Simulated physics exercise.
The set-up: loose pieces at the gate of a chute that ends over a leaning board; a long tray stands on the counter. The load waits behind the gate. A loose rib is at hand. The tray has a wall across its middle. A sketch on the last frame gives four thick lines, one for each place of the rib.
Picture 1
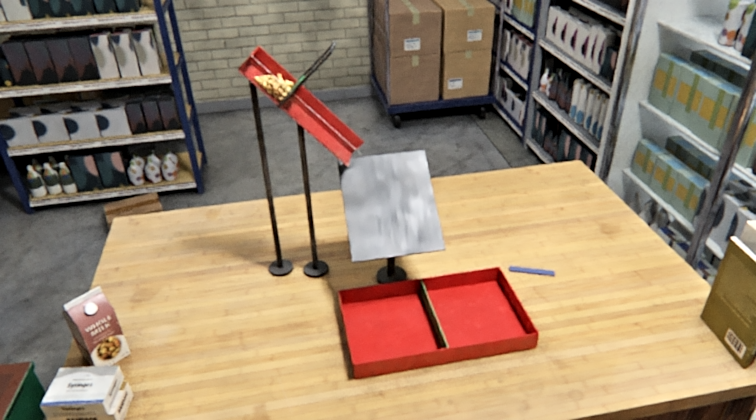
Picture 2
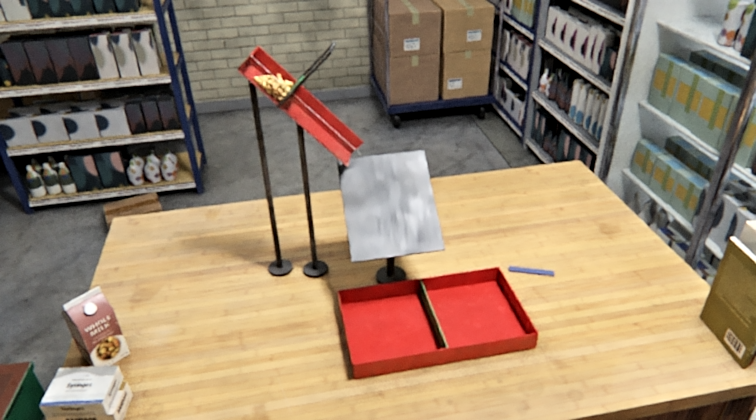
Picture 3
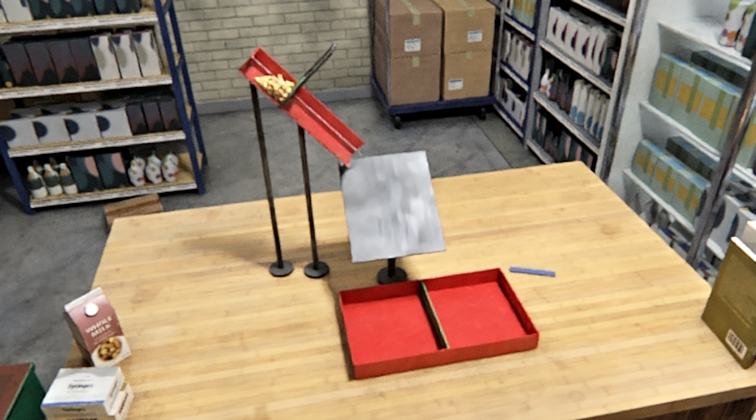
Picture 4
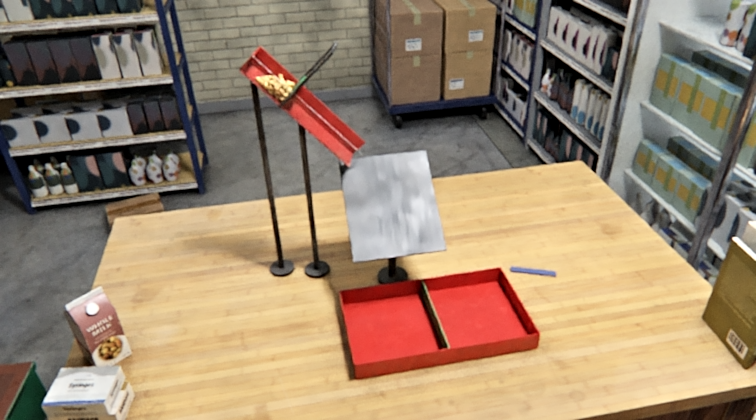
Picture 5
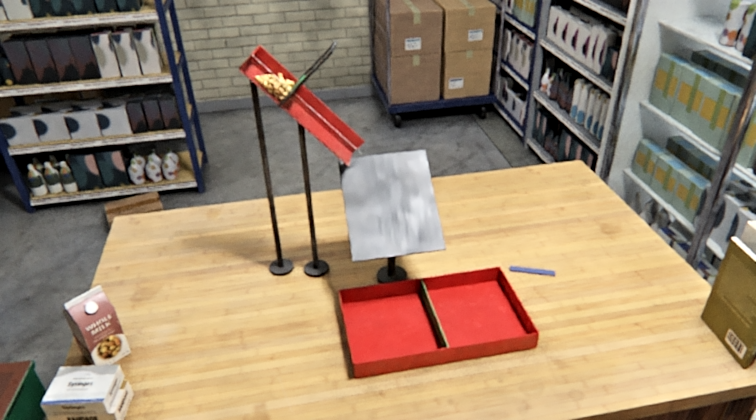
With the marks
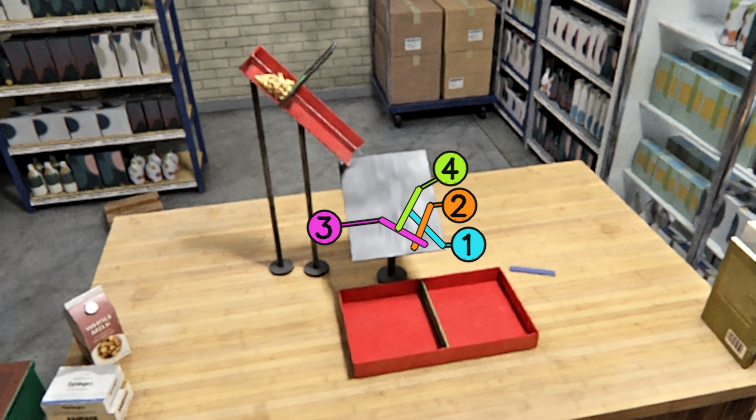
Dried chickpeas rest in a sloping red chute above a tilted board, and nothing moves.
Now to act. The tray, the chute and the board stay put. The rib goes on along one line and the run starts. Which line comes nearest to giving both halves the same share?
Best: 1.
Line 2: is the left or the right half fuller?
Left.
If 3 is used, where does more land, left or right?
Right.
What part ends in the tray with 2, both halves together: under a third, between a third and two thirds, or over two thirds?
Over two thirds.
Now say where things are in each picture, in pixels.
Load behind the gate at (277, 87), dried chickpeas; lip of the chute at (349, 160), sloping fairly steeply, in the first picture.
Middle of the board at (390, 203), tilted fairly steeply; middle of its low edge at (399, 256); of its high edge at (381, 155), in the second picture.
Front corners of the tray at (355, 365) and (539, 334); front end of its middle wall at (449, 349); gate still shut at (299, 84), in the third picture.
Middle of the load at (278, 87); lip at (351, 160), in the fourth picture.
Middle of the load at (278, 86); lip at (350, 160), in the fifth picture.
On the marked copy, line 1 from (408, 210) to (442, 245); line 2 from (430, 205) to (414, 247); line 3 from (381, 220) to (424, 244); line 4 from (418, 189) to (398, 228).
With 1, of what is caught, about a third in the left half, about two thirds in the right.
With 2, of what is caught, nearly all in the left half, a small part in the right.
With 3, of what is caught, a small part in the left half, nearly all in the right.
With 4, of what is caught, nearly all in the left half, a small part in the right.
